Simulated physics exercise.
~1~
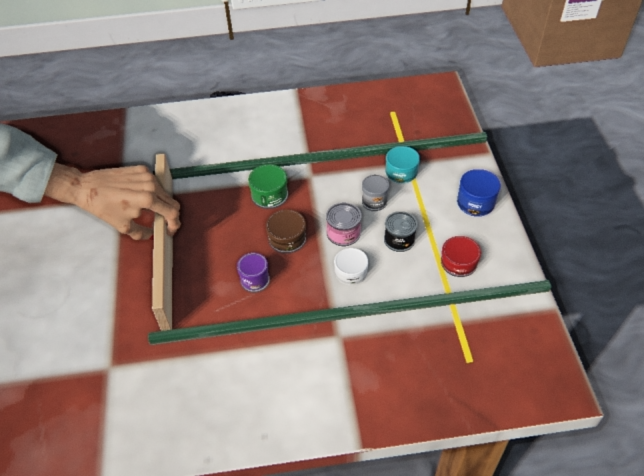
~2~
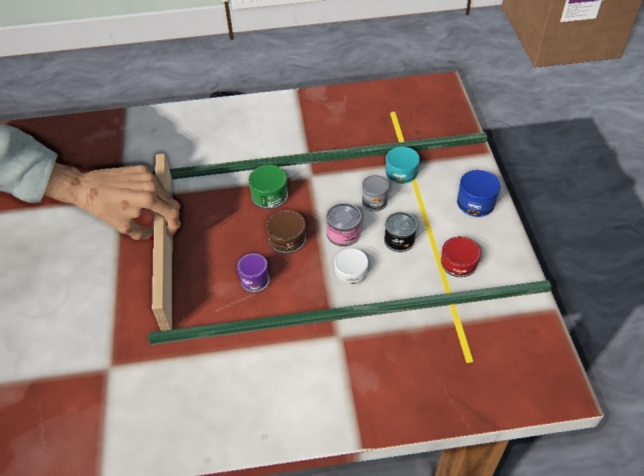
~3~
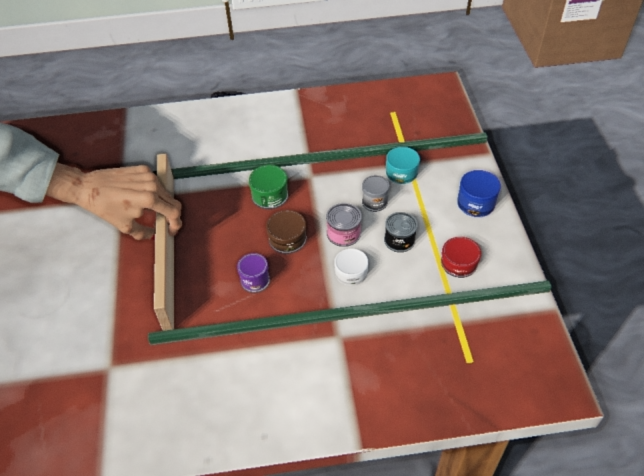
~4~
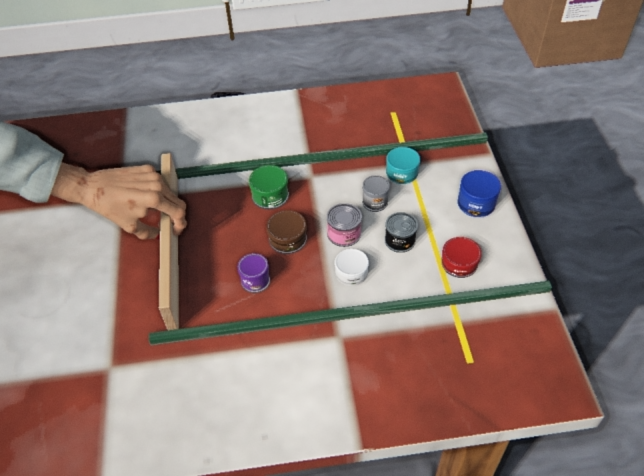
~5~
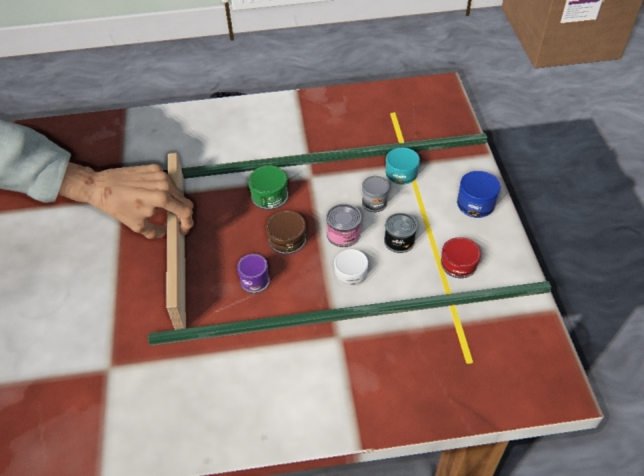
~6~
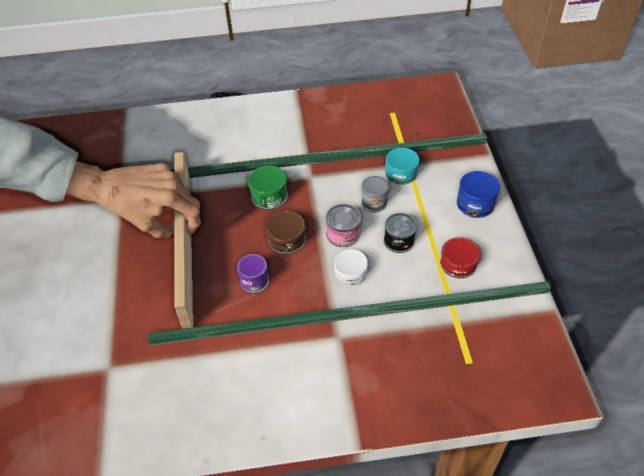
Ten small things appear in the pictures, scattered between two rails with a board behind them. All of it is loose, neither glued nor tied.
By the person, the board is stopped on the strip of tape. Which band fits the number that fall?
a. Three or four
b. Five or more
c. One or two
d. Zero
Option d: Zero.
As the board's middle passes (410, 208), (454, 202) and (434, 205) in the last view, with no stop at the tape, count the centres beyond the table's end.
Per position: 0 / 1 / 1.
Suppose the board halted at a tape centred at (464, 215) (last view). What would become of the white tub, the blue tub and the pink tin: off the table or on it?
Going in order, the white tub keeps its spot, then the blue tub goes off the edge, then the pink tin goes off the edge.
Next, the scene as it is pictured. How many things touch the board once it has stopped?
Well, it touches 4.
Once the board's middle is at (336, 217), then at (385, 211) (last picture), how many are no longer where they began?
6 by the first point, 9 by the second.
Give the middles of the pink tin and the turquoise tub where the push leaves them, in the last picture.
Around (478, 201), then around (456, 152).
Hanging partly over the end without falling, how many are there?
It would come to 1.
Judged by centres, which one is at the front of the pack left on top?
It's the blue tub that ends nearest.
Soon after, none off yet; blue tub at rest near (478, 195); red tin at rest near (460, 258); turquoise tub at rest near (402, 166).
In the end, the number that fall off is zero.
